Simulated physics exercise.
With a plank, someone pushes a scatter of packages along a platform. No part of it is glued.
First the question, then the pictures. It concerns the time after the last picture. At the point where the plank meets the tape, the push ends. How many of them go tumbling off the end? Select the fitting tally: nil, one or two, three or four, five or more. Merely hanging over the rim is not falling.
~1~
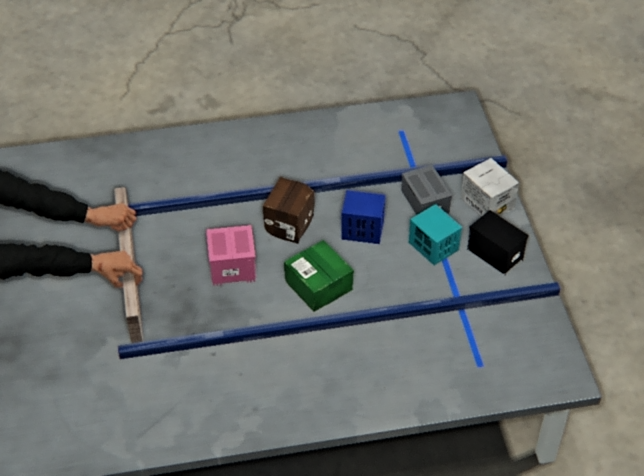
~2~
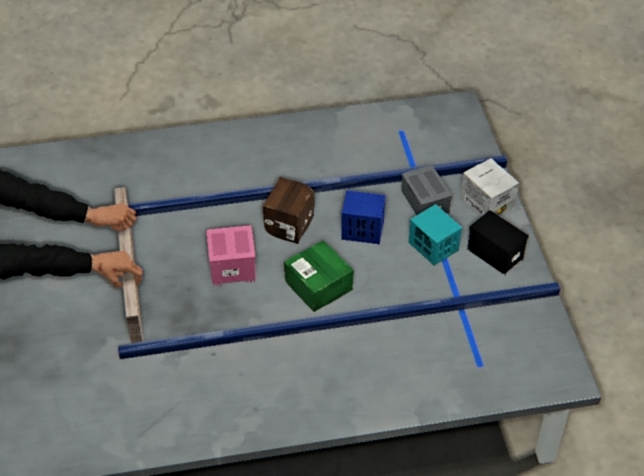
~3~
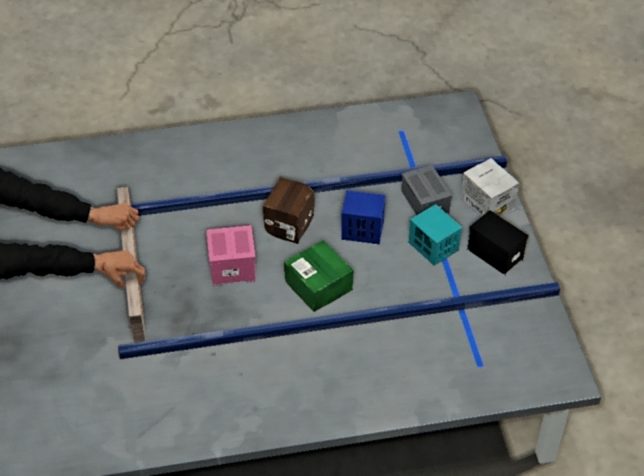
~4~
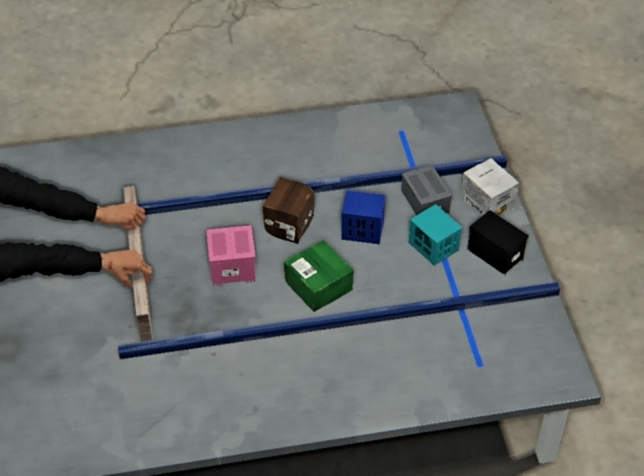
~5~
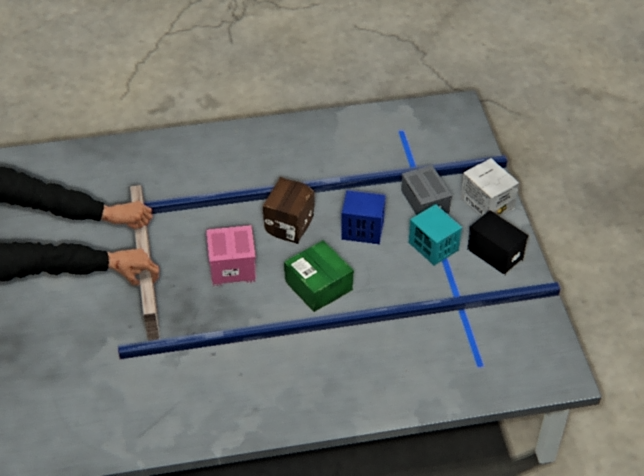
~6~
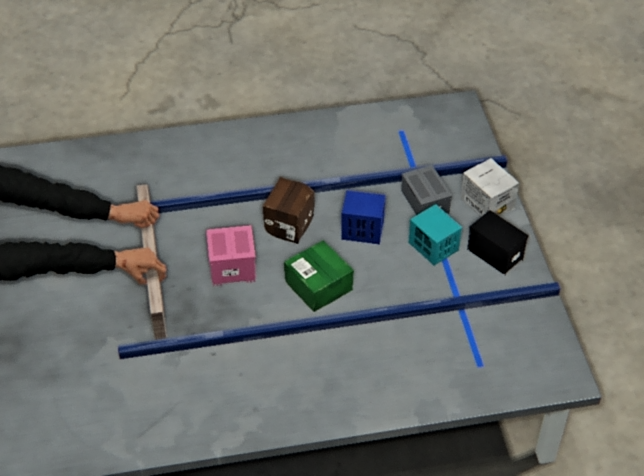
Looks to me like the count going over is a one or a two.
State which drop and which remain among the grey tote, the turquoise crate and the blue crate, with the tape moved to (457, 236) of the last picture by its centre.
Short version: The grey tote heads down, the turquoise crate sits tight, the blue crate sits tight.
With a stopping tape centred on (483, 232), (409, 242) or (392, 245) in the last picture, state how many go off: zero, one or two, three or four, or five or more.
Taking the places in the order asked: Five or more, then one or two, then none at all.
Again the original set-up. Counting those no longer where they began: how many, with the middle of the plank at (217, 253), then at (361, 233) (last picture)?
By the first moment it's 1, by the second it's 5.
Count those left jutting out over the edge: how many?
That adds up to 2.
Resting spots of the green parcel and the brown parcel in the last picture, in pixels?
The green parcel ends at (475, 264) and the brown parcel at (444, 185).
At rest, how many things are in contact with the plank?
3 are in contact with it.
Early on, none off yet; white box at rest near (489, 191); black tote at rest near (497, 243); grey tote at rest near (426, 194).
Finally, the number that fall off is one or two; lost, white box.
